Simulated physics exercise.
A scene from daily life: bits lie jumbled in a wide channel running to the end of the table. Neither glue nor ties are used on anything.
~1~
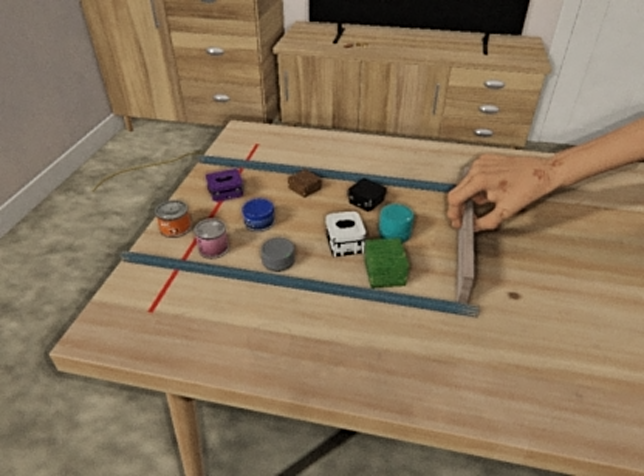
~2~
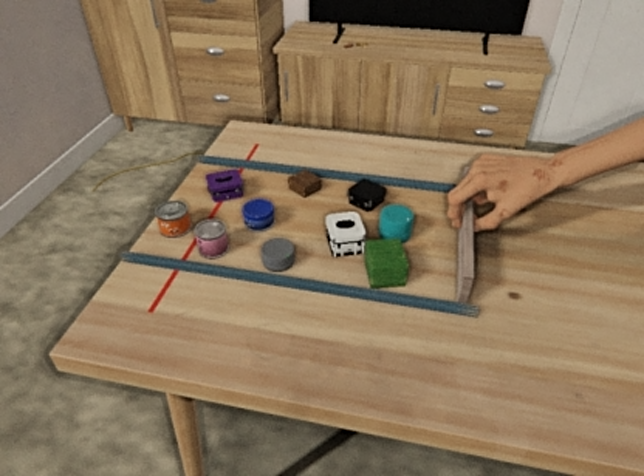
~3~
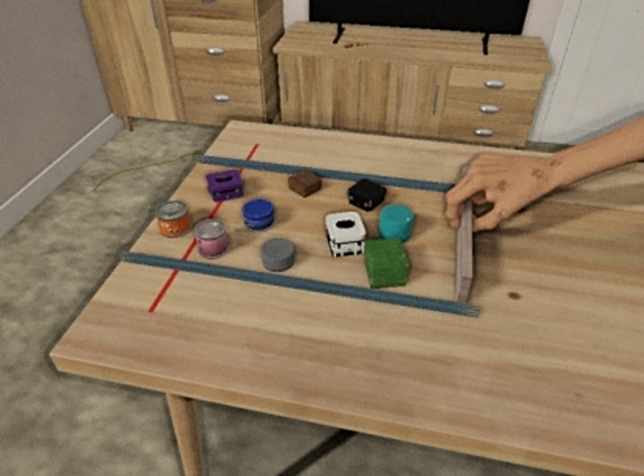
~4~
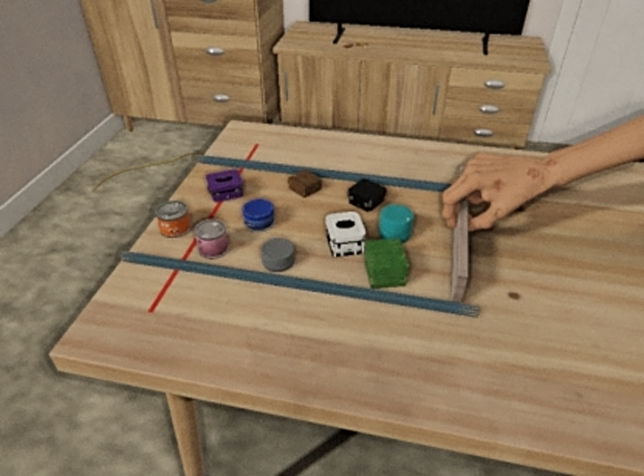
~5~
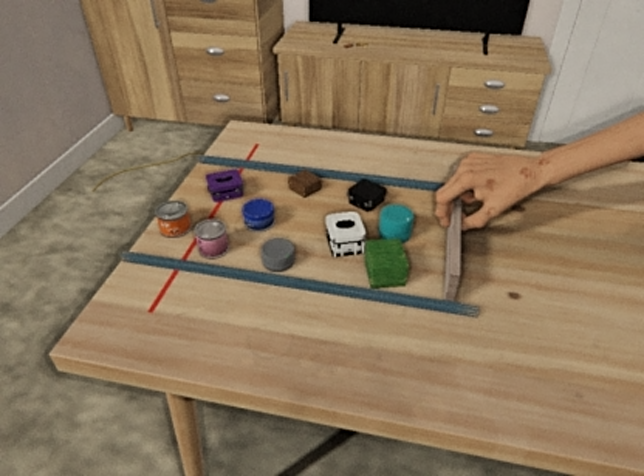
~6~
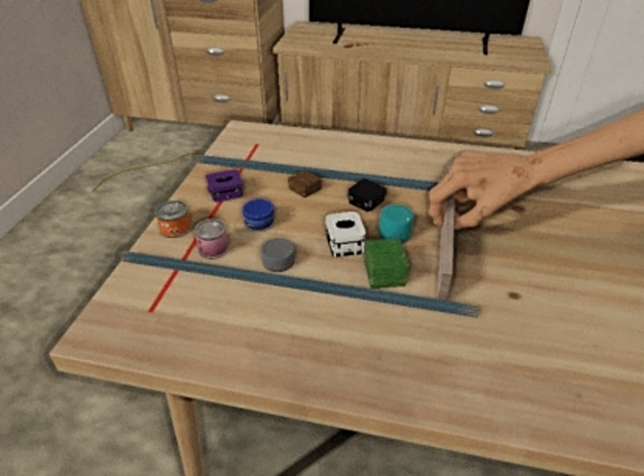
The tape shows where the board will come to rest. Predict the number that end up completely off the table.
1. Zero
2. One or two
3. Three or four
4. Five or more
The answer is 2.
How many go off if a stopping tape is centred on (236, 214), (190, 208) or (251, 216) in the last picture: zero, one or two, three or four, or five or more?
Lab note - count per position: None; 5 or more; not one.
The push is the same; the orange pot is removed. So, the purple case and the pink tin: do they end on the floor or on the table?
So the purple case is still there and the pink tin goes off the edge.
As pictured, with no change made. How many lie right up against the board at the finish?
All in all, 4.
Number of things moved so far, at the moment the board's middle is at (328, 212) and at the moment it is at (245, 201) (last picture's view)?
7 at one spot and 10 at the other.
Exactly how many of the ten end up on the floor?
My count gives 2.
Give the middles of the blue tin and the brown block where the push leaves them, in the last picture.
The blue tin comes to rest close to (178, 190), while the brown block rests close to (227, 168).
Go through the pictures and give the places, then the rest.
Orange pot (174, 219); purple case (225, 186); pink tin (212, 239); board (465, 229); tape (215, 211), in the first frame.
Purple case (225, 186); blue tin (259, 215), in the second frame.
Pink tin (212, 239); board (464, 229), in the third frame.
Orange pot (174, 219); white case (345, 234), in the fourth frame.
Purple case (225, 186); turquoise lid (396, 224), in the fifth frame.
Orange pot (174, 219); purple case (225, 186); pink tin (212, 239); board (447, 227); tape (215, 211), in the sixth frame.
Soon after, none off yet; orange pot at rest near (174, 219); purple case at rest near (225, 186); pink tin at rest near (212, 239).
In the end, the number that fall off is one or two; gone, pink tin and orange pot.
